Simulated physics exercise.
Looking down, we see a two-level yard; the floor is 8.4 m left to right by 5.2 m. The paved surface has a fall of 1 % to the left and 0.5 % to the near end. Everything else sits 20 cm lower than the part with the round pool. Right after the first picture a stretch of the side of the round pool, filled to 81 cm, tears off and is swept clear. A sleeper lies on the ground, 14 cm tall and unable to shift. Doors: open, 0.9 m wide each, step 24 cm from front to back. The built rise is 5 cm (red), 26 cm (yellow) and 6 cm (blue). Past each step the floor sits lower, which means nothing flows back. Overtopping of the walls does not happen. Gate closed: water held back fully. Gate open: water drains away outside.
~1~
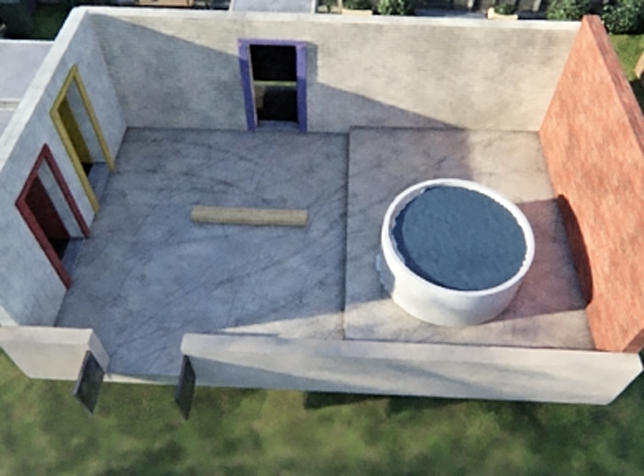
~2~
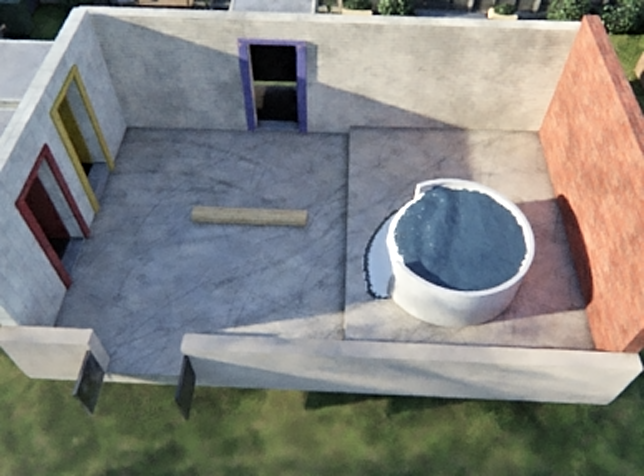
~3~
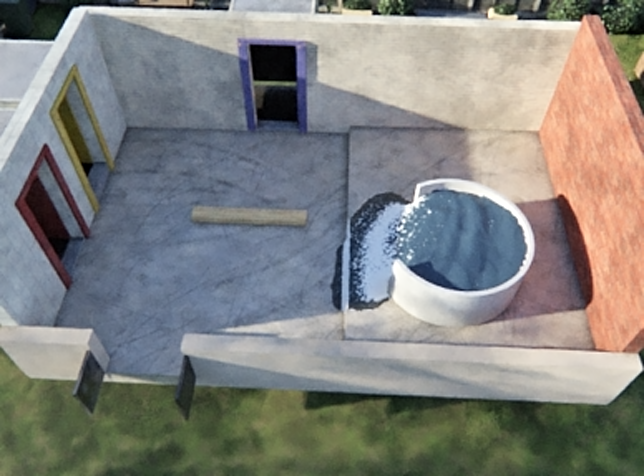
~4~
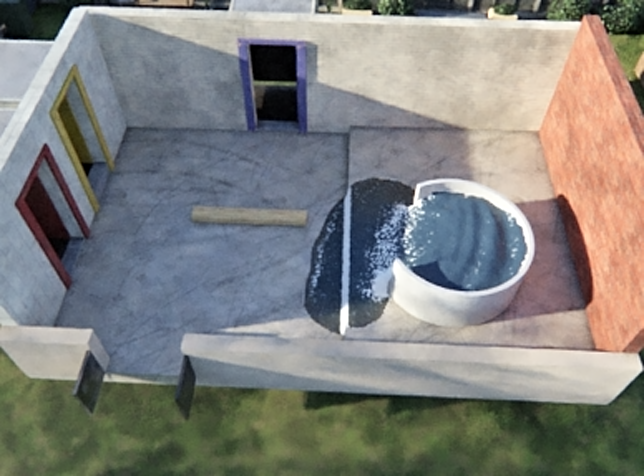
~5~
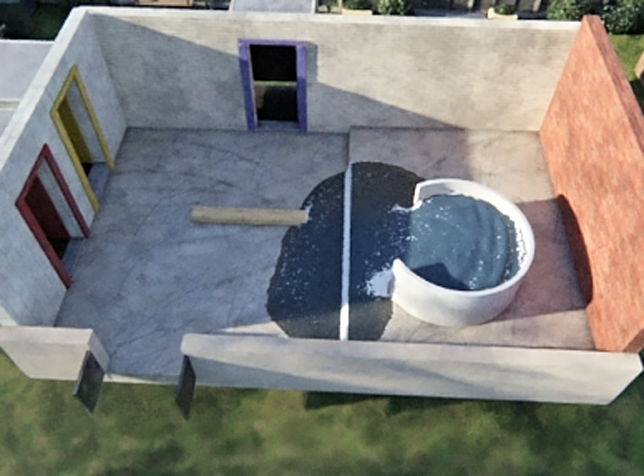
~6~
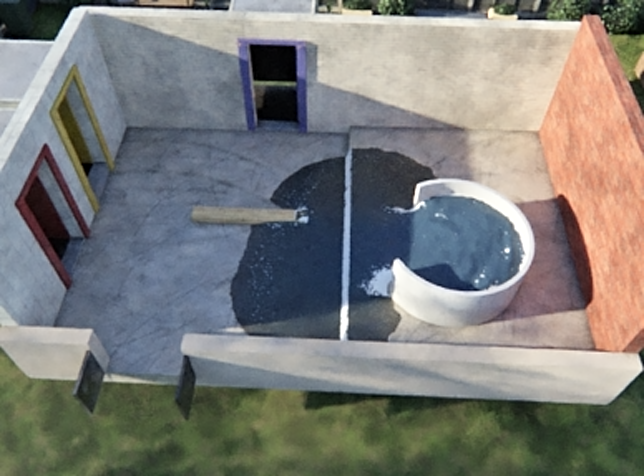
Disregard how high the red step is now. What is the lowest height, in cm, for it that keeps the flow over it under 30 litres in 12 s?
It would need to be about 30 cm high.
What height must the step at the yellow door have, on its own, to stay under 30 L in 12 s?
Yellow: 15 cm.
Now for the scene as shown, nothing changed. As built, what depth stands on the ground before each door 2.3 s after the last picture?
The red door has 24 cm, the yellow door 16 cm and the blue door 11 cm.
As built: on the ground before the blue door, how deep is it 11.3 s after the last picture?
Depth: Near 4.5 cm.
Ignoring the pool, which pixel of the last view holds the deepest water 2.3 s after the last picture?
Near (114, 162).
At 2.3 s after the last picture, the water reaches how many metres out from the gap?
About 6.0 m.
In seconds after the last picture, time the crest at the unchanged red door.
Approximately 2.8 s.
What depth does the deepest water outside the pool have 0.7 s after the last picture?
Max depth: Around 29 cm.
Then, 0.7 s after the last picture water covers 55 % of the floor, deepest (29 cm) near (383, 238); it has not reached the red door.
Then, 2.3 s after the last picture water covers 70 % of the floor, deepest (39 cm) near (114, 162); 24 cm at the red door, 235 litres in over its 5 cm step.
Then, 11.3 s after the last picture water covers 60 % of the floor, deepest (10 cm) near (44, 355); 9 cm at the red door, 595 litres in over its 5 cm step.
At the red door as built, the water peaked near 25 cm, 2.7 s after the last picture.
Run again over the same 12 s with other heights there, 70 litres in over 24.5 cm, 17 litres over 33 cm. The limit of 30 litres is kept from about 30 cm up.
